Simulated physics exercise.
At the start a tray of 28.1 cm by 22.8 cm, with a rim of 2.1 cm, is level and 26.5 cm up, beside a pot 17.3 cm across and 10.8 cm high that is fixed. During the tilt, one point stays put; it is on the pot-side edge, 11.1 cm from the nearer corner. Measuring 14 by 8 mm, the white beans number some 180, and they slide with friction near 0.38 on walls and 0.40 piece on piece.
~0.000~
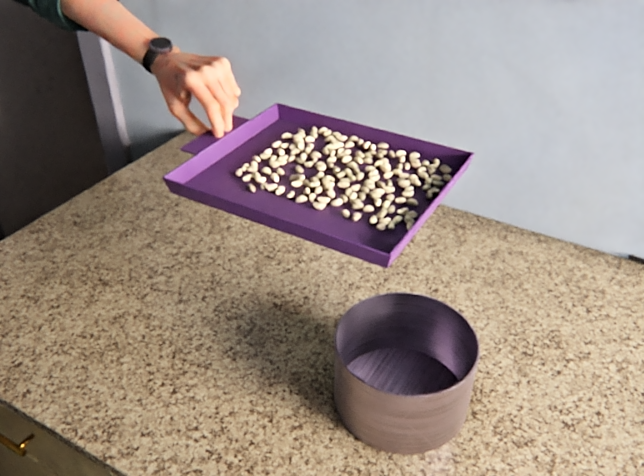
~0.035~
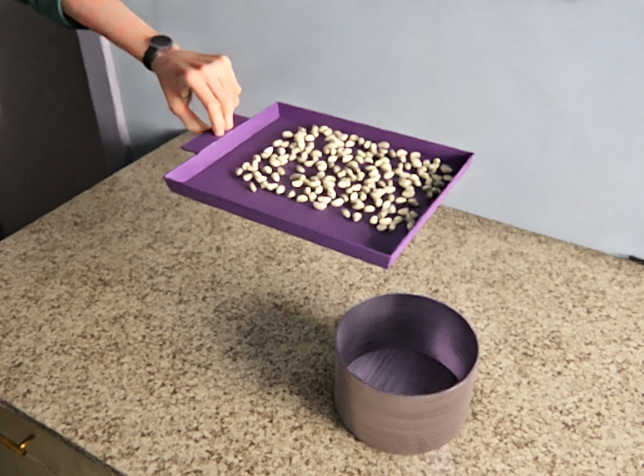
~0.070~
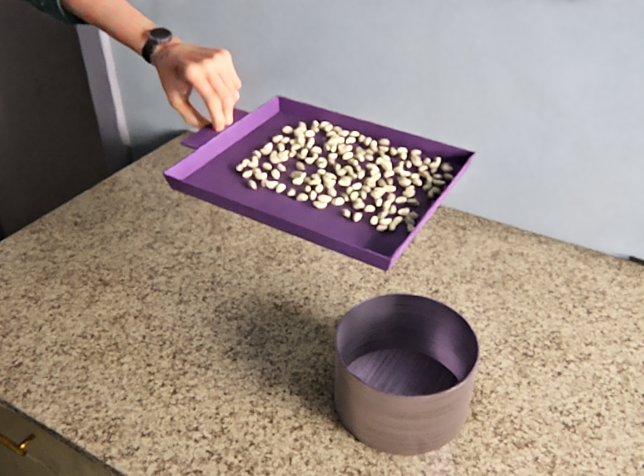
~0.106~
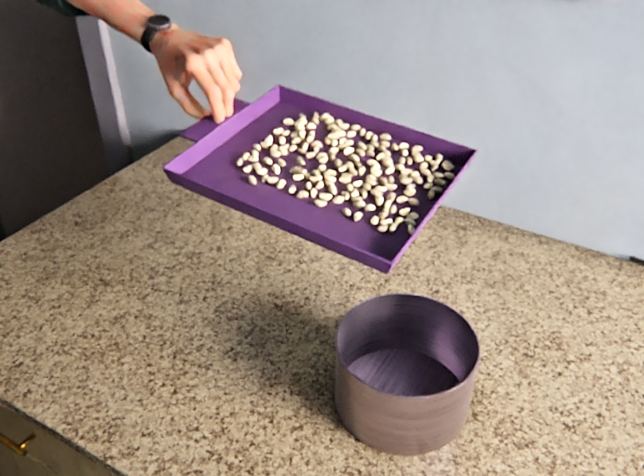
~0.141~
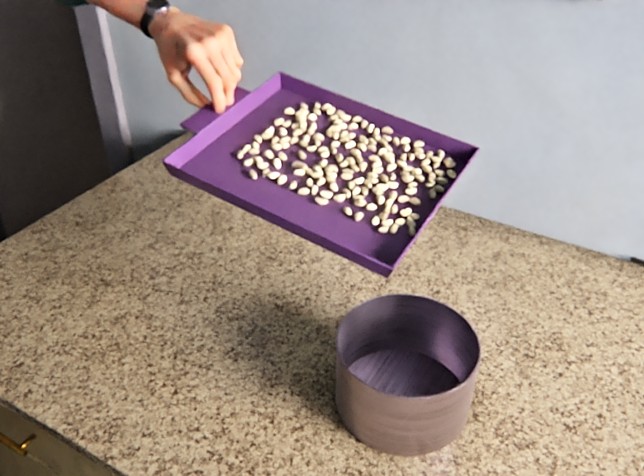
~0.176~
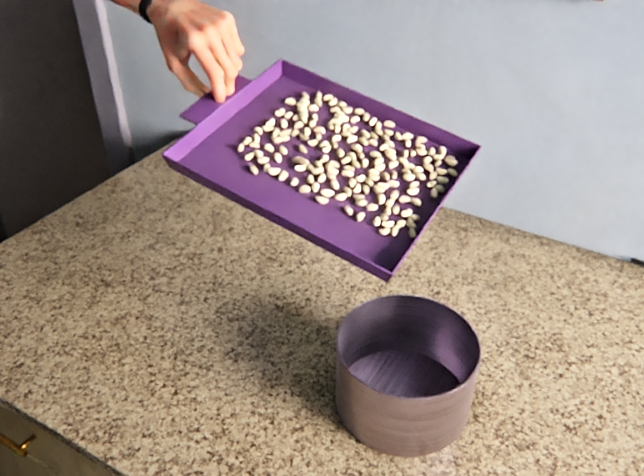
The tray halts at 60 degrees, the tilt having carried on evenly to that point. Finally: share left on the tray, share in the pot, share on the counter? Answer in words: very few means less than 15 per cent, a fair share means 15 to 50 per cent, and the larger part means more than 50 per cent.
Left on the tray: A fair share. Pot: A fair share. Counter: A fair share.
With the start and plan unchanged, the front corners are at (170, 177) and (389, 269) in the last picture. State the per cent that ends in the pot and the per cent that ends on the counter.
Pot 20; counter 15.
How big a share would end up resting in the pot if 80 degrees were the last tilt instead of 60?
Pot share: About 65 per cent.
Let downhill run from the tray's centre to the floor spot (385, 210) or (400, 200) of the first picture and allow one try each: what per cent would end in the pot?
Roughly 20 per cent on the first try and 5 per cent on the second.
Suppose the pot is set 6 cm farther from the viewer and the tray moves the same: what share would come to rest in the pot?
0 %.
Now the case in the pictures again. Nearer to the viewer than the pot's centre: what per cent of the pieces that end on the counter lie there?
I'd put it at around 90 per cent.
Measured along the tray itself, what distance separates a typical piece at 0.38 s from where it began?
I'd say close to 2 centimetres.
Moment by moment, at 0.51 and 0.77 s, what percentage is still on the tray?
In order, 100 and 55.
After 0.38 s, tilt 38 degrees; the tray holds 100 %, the pot 0 %.
After 0.51 s, tilt 54 degrees; the tray holds 100 %, the pot 0 %.
Then, at 0.77 s, tilt 60 degrees; the tray holds 55 %, the pot 5 %.
In the end, at 2.6 s, tray 40 %, pot 30 %, counter 35 %.
